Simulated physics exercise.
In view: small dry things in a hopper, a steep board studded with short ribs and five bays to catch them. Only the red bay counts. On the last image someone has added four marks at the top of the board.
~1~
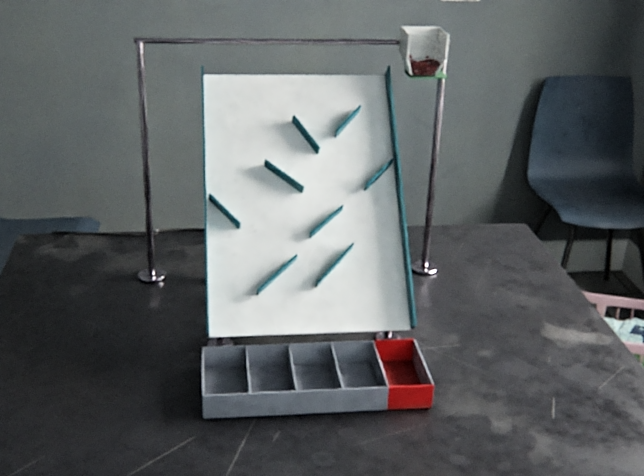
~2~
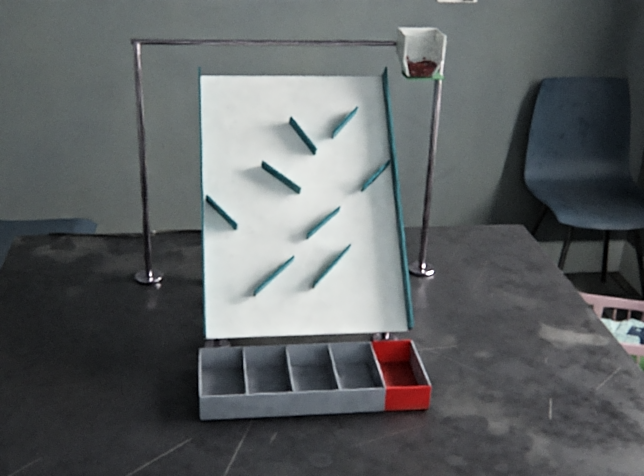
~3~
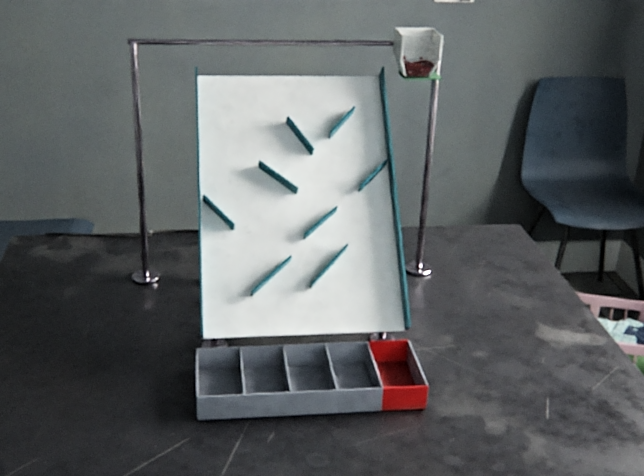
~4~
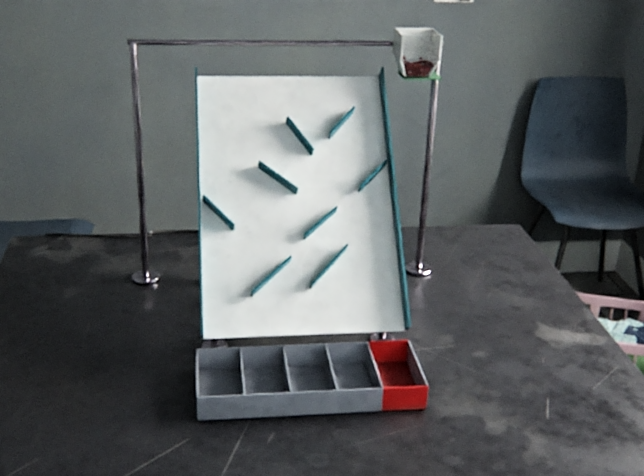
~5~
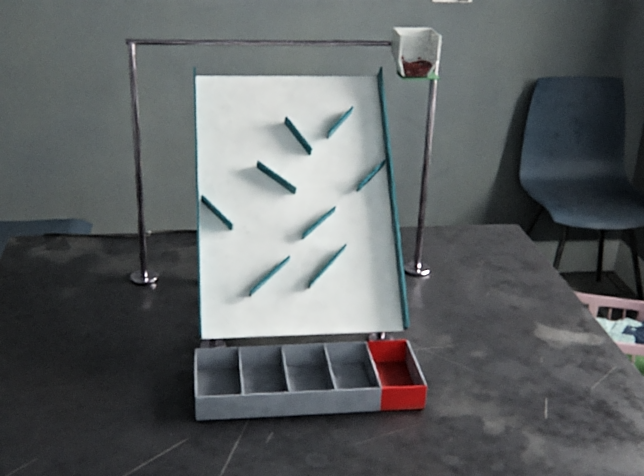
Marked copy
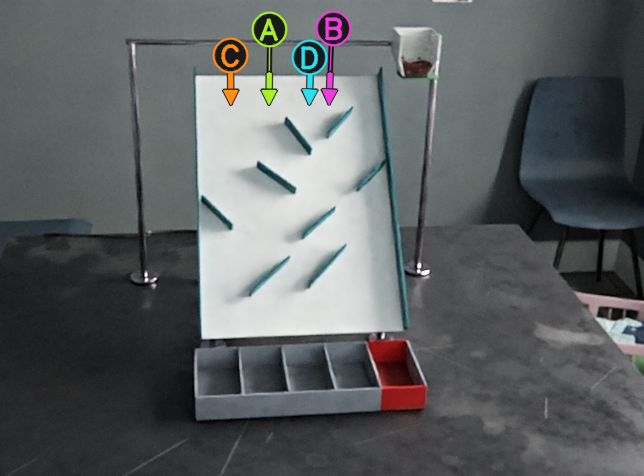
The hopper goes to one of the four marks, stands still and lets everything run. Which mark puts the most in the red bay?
I would pick mark D.
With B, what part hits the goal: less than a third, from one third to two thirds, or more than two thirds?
It is less than a third.
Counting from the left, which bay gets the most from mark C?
It is the first one.
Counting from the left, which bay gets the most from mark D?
The fifth from the left.
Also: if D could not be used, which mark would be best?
Here it is mark B.
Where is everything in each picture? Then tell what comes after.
In the first frame, hopper at (425, 65), kidney beans, door shut.
In the second frame, ribs (291, 116) to (317, 149), (334, 133) to (358, 106), (262, 161) to (301, 188).
In the third frame, ribs (361, 186) to (387, 160), (203, 195) to (234, 225), (305, 234) to (337, 206).
In the fourth frame, ribs (252, 292) to (291, 256), (312, 284) to (348, 244).
In the fifth frame, red bay at (403, 396), number 5 of 5 from the left.
On the marked copy, mark A meets the board at (269, 99); mark B meets the board at (329, 99); mark C meets the board at (230, 99); mark D meets the board at (309, 99).
If A is chosen, a small part in the red bay, most in other bays, a small part held on the board.
If B is chosen, about a quarter in the red bay, most in other bays.
If C is chosen, none in the red bay, nearly all in other bays, a stray few held on the board.
If D is chosen, about half in the red bay, about a third in other bays, a small part held on the board.
